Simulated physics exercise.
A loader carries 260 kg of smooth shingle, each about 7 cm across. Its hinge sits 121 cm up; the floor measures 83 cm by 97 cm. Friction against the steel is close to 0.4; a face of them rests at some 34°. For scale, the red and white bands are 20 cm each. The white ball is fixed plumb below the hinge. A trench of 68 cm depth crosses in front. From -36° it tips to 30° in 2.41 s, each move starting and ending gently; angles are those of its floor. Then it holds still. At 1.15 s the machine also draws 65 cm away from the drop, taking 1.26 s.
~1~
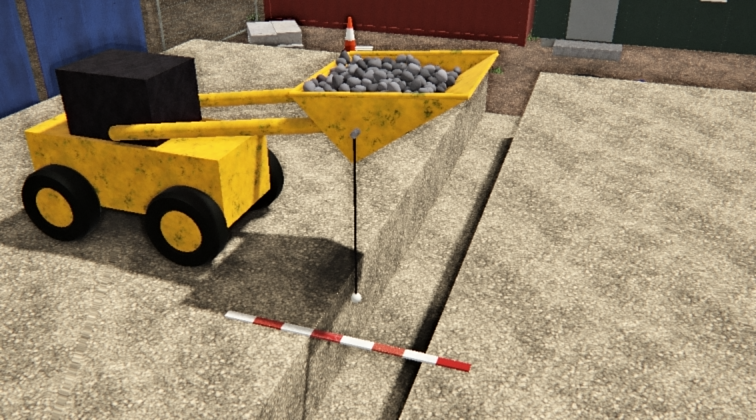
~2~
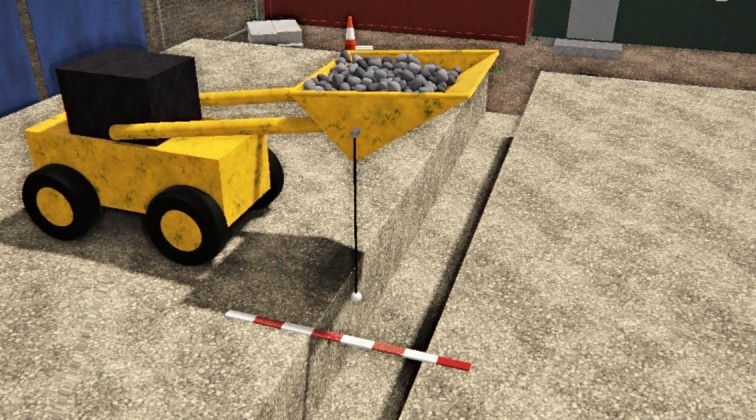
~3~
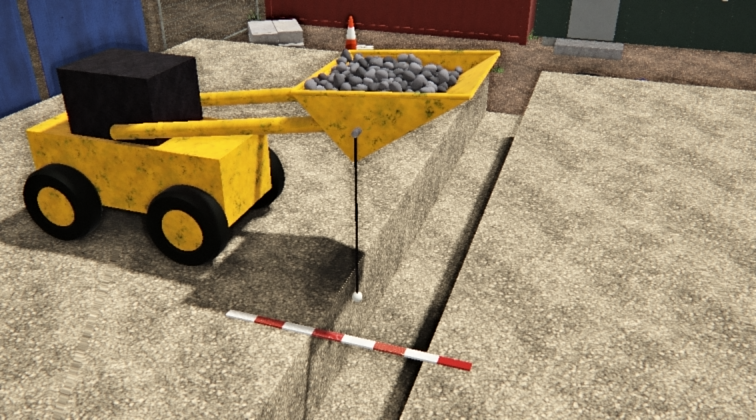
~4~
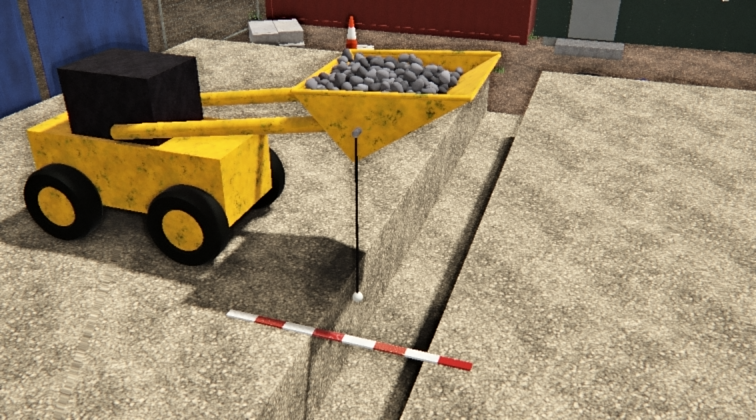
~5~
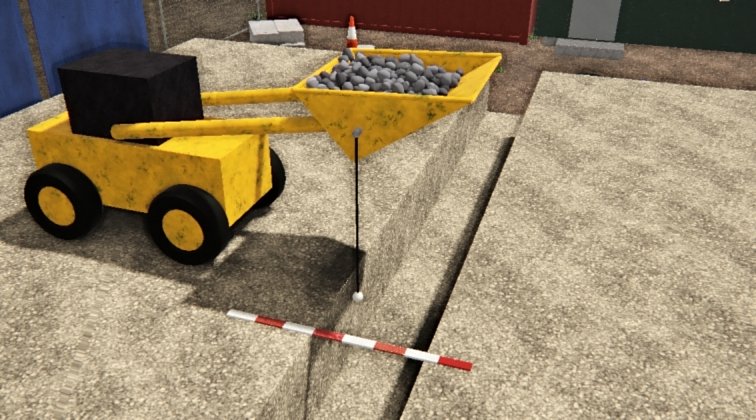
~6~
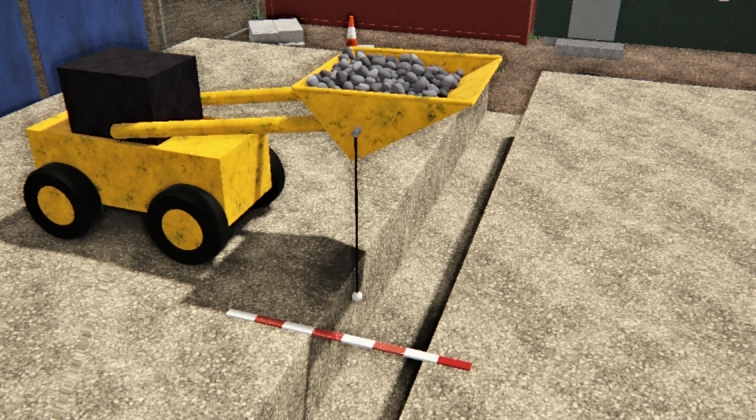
The footage shows a yellow loader with a black cab holding a bucket of smooth grey stones over a trench, beside a red and white banded pole, while the bucket tilts very slightly forward and the loader stays almost still.
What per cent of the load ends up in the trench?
About 95 per cent.
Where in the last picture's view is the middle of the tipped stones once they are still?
Around (421, 335).
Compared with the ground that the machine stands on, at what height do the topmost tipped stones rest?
Some 8 cm above that level.
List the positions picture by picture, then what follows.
The bucket is at -36°, its lip at (468, 97); the top of the load is at (385, 65), in the first picture.
The bucket is at -36°, its lip at (469, 96); the top of the load is at (385, 64), in the second picture.
The bucket is at -35°, its lip at (470, 97); the top of the load is at (386, 64), in the third picture.
The bucket is at -35°, its lip at (471, 99); the top of the load is at (387, 64), in the fourth picture.
The bucket is at -34°, its lip at (472, 101); the top of the load is at (379, 63), in the fifth picture.
Lip at (472, 104), floor tilted -32°, highest stones at (376, 61), in the sixth picture.
A little later the floor is at 20°; 83 % in the bucket, 16 % in the trench, 2 % past the trench; the foremost stones are at (468, 227).
Then the floor is at 30°; 26 % in the bucket, 70 % in the trench, 4 % past the trench; the foremost stones are at (500, 271).
Later still the floor is at 30°; 7 % in the bucket, 89 % in the trench, 4 % past the trench; the foremost stones are at (501, 271).
In the end the floor is at 30°; 0 % in the bucket, 96 % in the trench, 4 % past the trench; the foremost stones are at (501, 271).
